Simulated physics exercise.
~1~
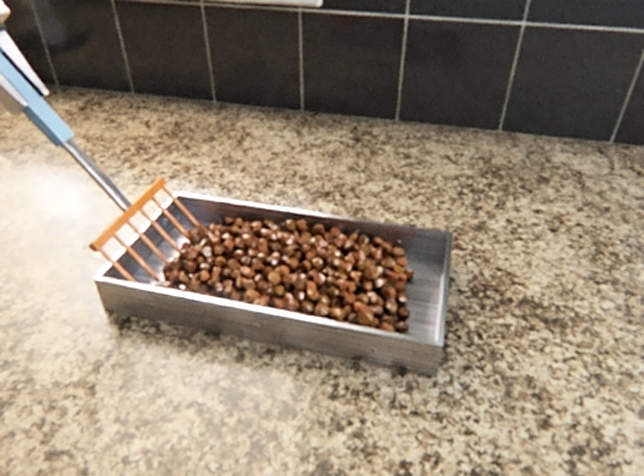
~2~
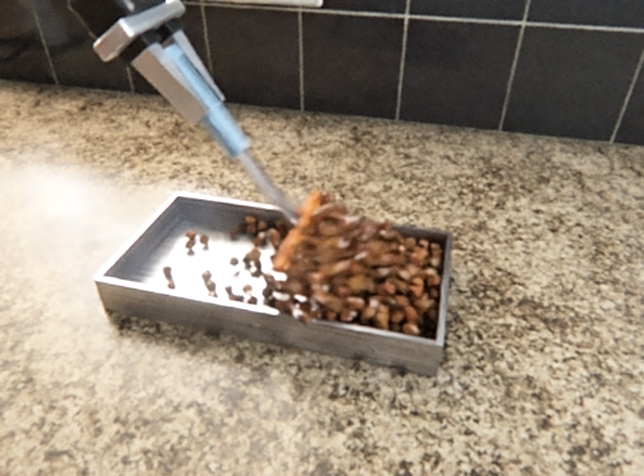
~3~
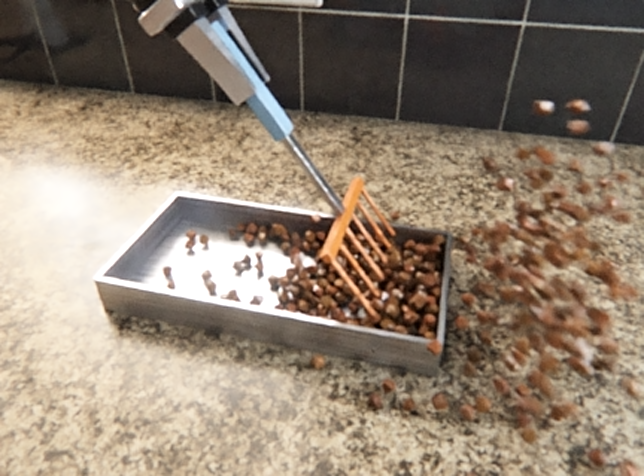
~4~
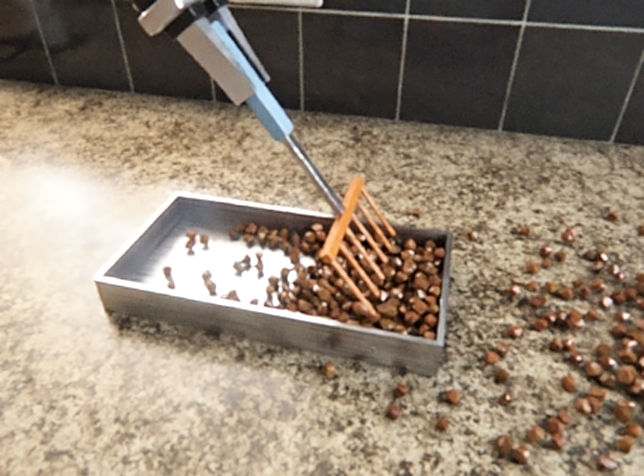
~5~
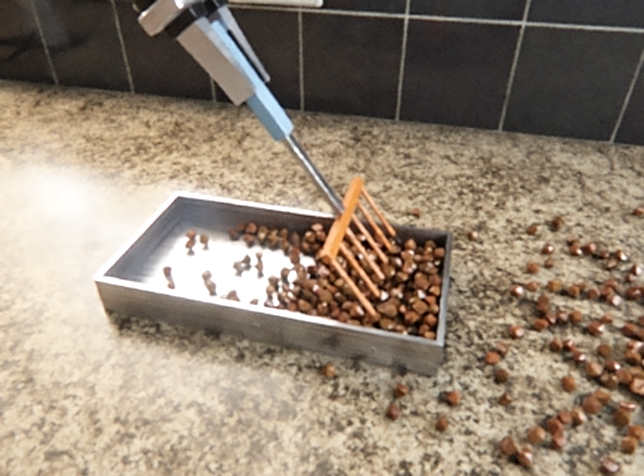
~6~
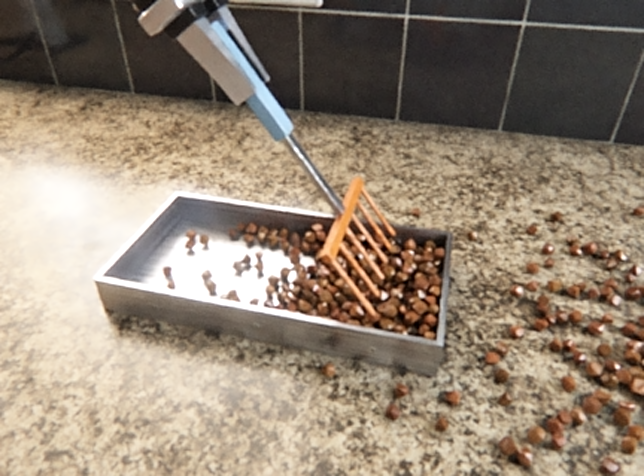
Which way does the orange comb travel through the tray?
The comb moves to the right, from the left end of the tray toward its right end.
